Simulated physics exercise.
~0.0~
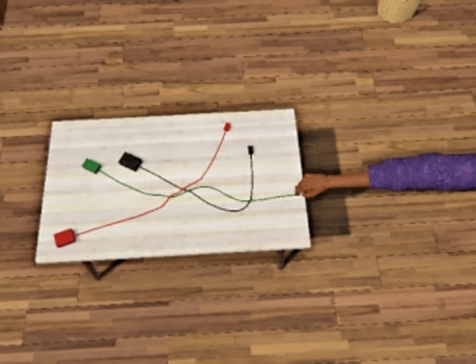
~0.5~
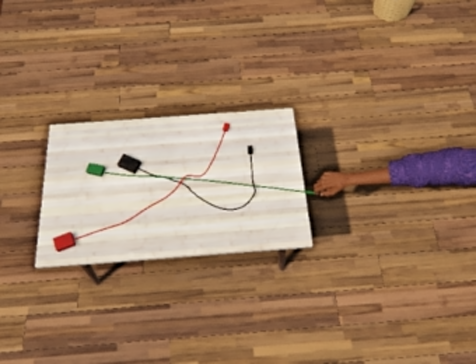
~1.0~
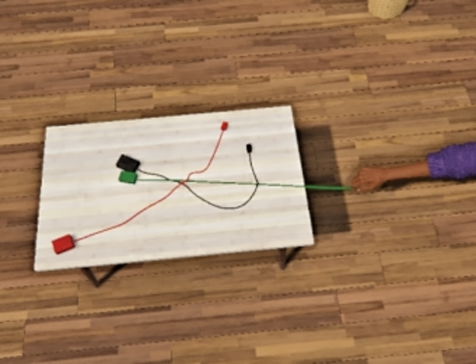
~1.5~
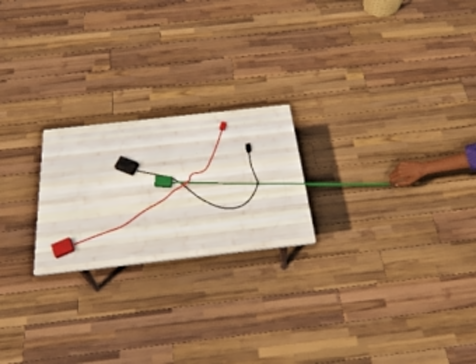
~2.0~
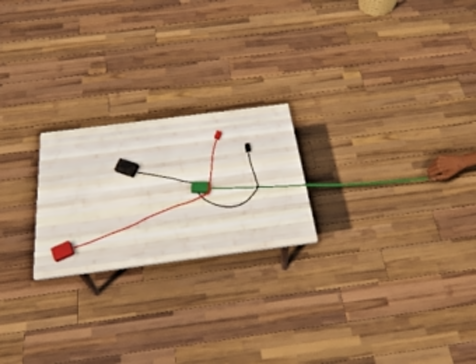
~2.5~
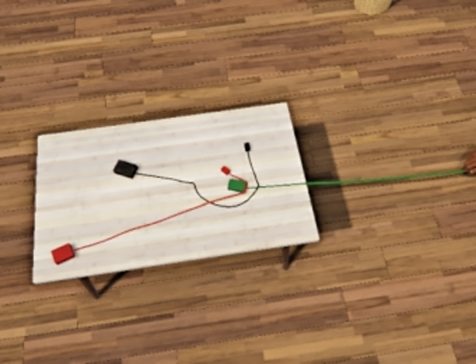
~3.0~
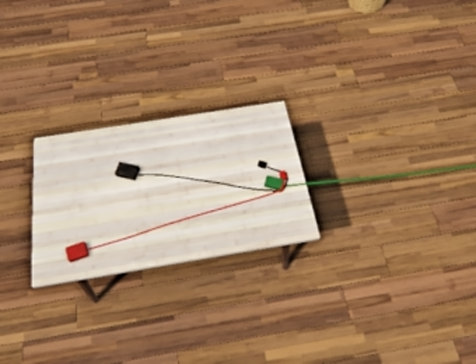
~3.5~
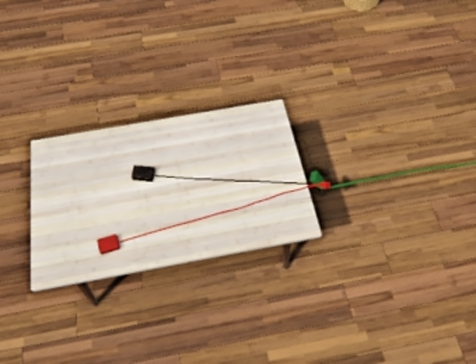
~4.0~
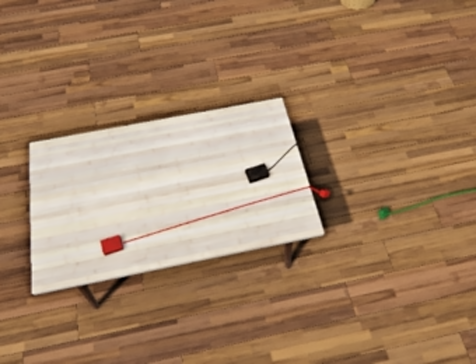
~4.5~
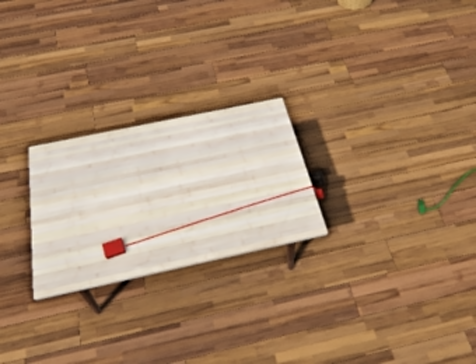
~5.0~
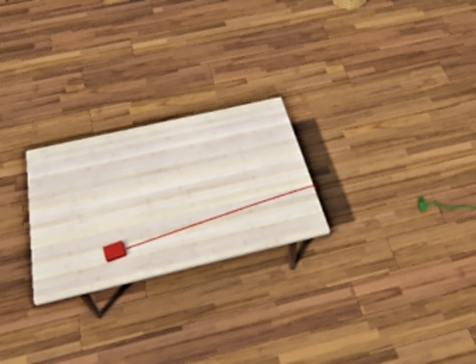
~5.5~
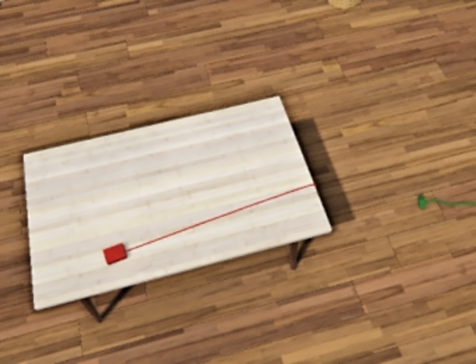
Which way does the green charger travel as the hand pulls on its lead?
The green charger moves to the right, sliding across the table and off its right edge.
The clip shows a purple-sleeved arm pulling a green lead off the right edge of a table, its charger dragging the tangled red and black leads along. The black charger goes over the edge too, while the red charger shifts slightly and stays on top.
